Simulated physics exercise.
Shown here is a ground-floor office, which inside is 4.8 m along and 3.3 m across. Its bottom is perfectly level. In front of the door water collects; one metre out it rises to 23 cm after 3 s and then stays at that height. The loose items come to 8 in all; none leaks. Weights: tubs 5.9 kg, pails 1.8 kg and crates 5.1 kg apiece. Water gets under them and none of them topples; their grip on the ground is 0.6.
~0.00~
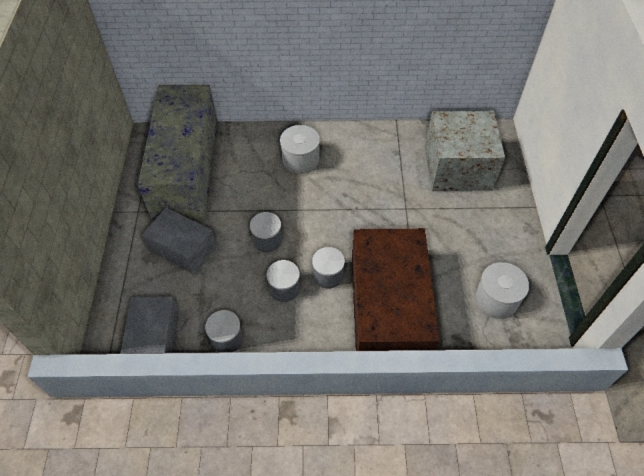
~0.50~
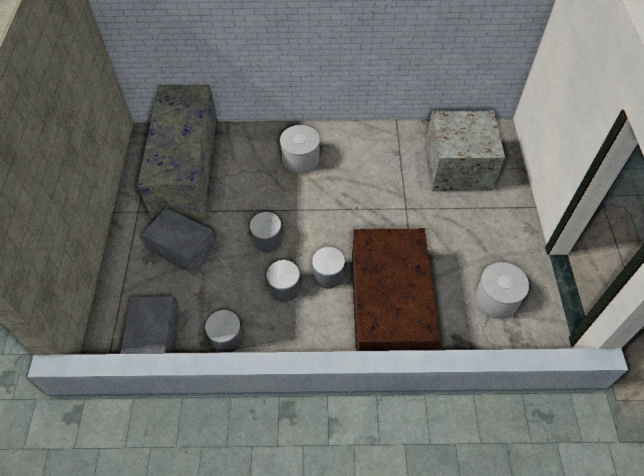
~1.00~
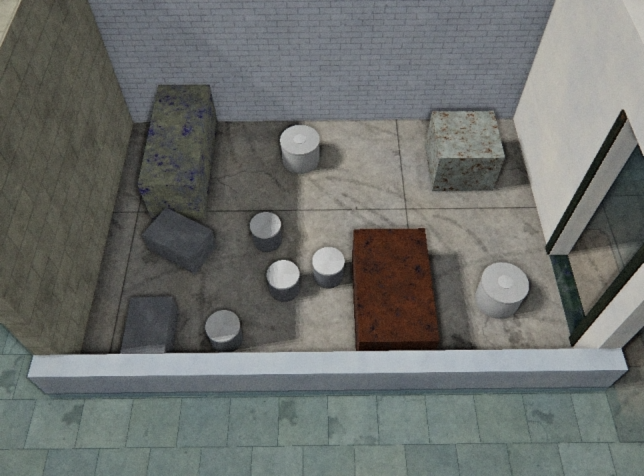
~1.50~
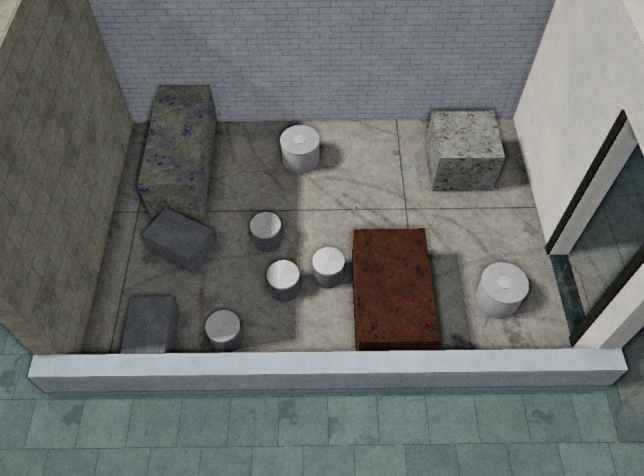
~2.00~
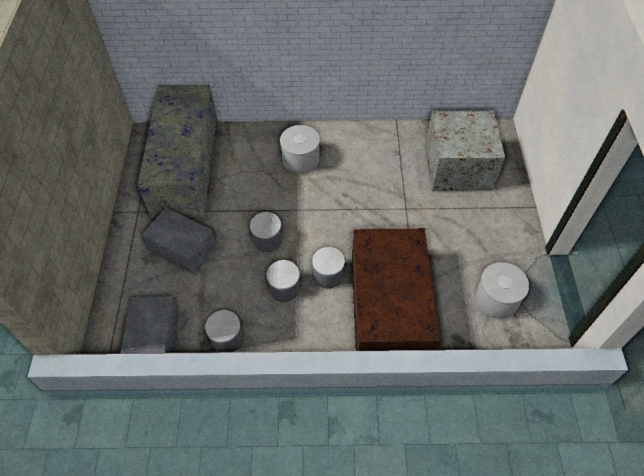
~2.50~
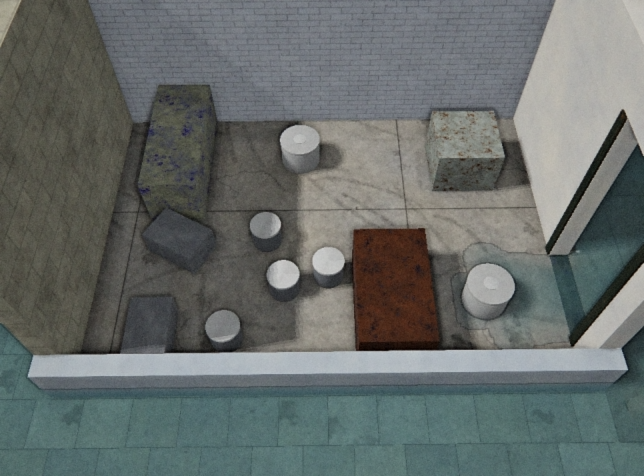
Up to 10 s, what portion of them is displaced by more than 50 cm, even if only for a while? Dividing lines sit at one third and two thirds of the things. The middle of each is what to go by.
My call: One to two thirds of them.
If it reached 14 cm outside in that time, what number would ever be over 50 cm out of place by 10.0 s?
That would make 2 of them.
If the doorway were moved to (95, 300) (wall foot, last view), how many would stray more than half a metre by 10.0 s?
Then it comes to 7 of them.
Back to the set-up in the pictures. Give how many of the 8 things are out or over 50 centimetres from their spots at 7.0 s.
2.
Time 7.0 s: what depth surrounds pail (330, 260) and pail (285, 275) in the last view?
Depth approx. 0 cm / 1 cm.
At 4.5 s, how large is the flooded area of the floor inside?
Near 6.0 m2 in all.
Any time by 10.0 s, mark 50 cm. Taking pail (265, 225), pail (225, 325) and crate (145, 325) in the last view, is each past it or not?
So that's beyond it for the first, inside it for the second and inside it for the last.
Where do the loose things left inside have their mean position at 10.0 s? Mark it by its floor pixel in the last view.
The centre is close to (286, 298).
After 3.5 s 1 of 8 are over 50 cm from their spots; 1 afloat.
After 4.5 s 0 of 8 are over 50 cm from their spots; 1 afloat.
After 7.0 s 2 of 8 are over 50 cm from their spots; 2 afloat.
After 10.0 s 4 of 8 are over 50 cm from their spots, and 4 have been at some point; 7 afloat.
